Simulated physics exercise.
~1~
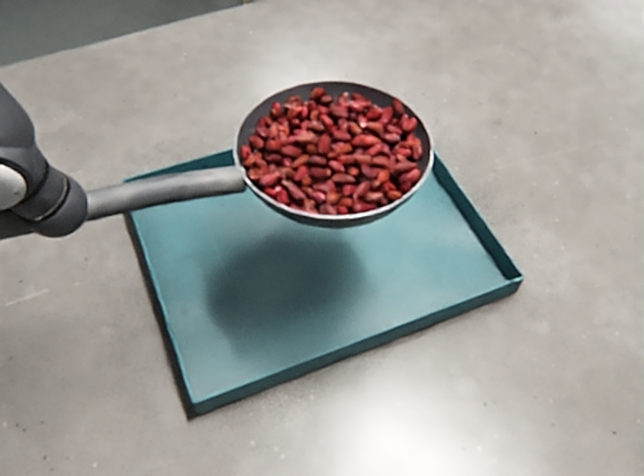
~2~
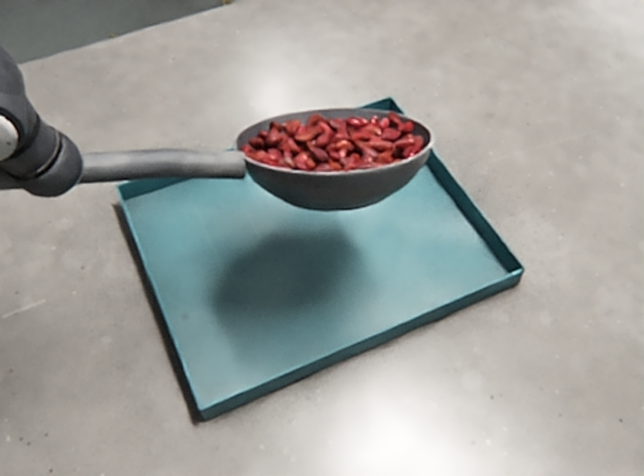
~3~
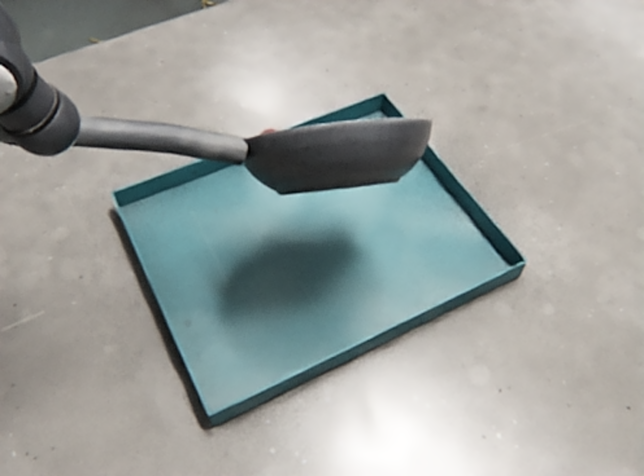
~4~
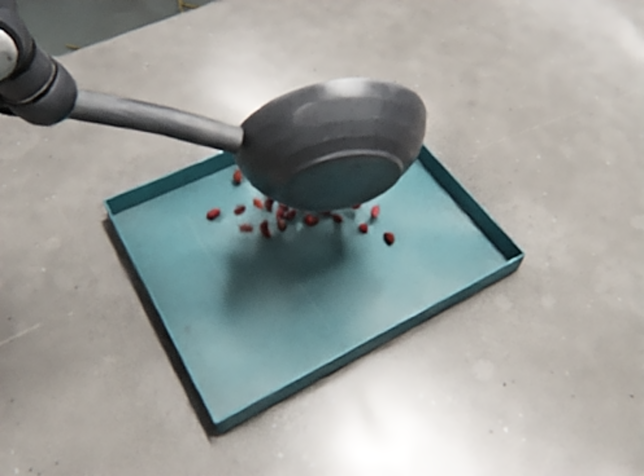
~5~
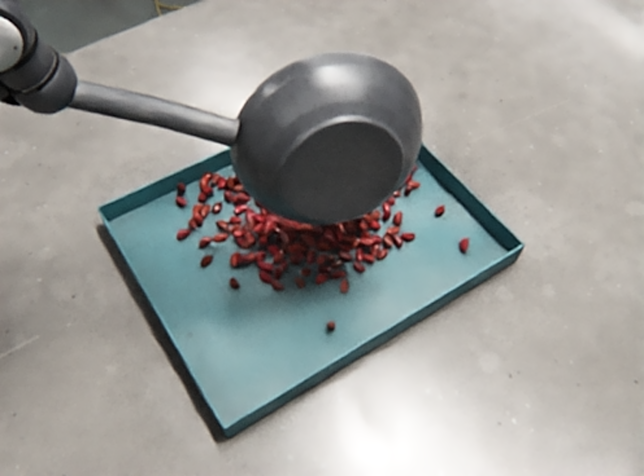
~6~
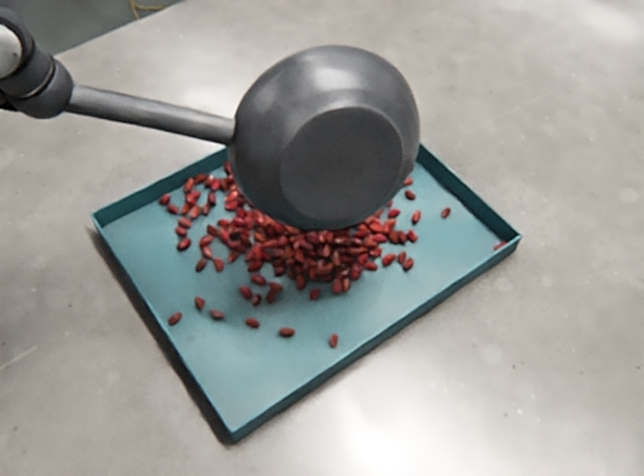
Robot arm tipping a dark, long-handled pan of red kidney beans, spilling them all into a heap across a teal tray.
